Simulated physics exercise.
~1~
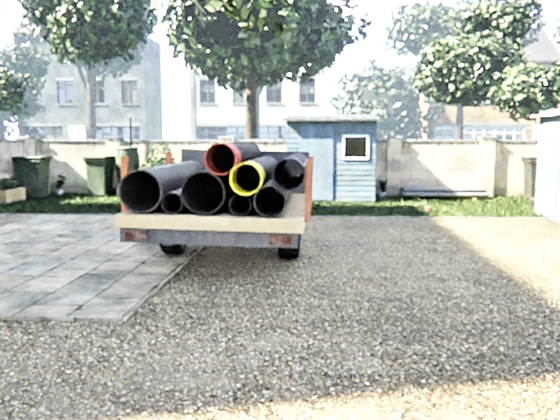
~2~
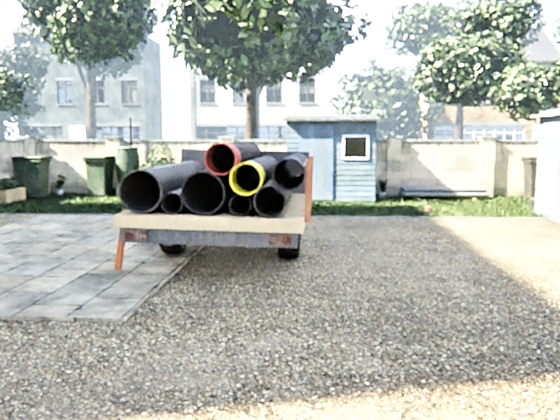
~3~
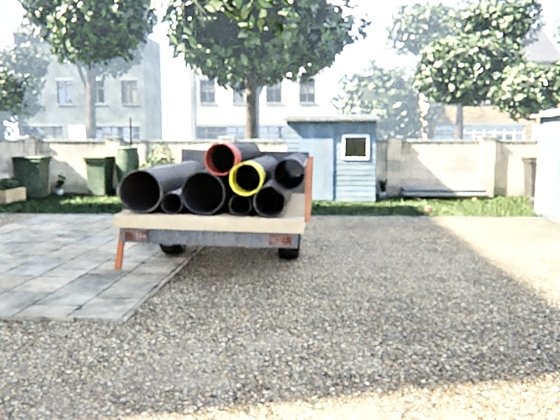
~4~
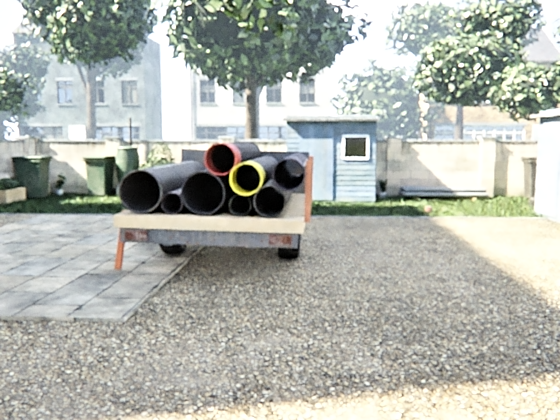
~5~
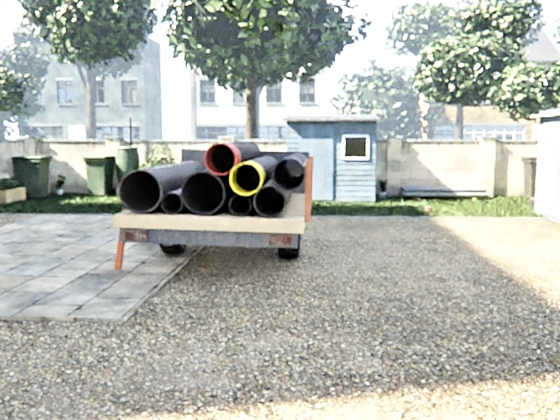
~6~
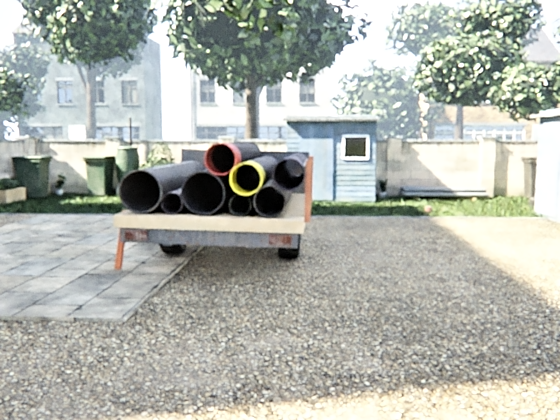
Orange post on the left of a parked trailer swinging down, while the stacked black, red and yellow pipes stay in place.
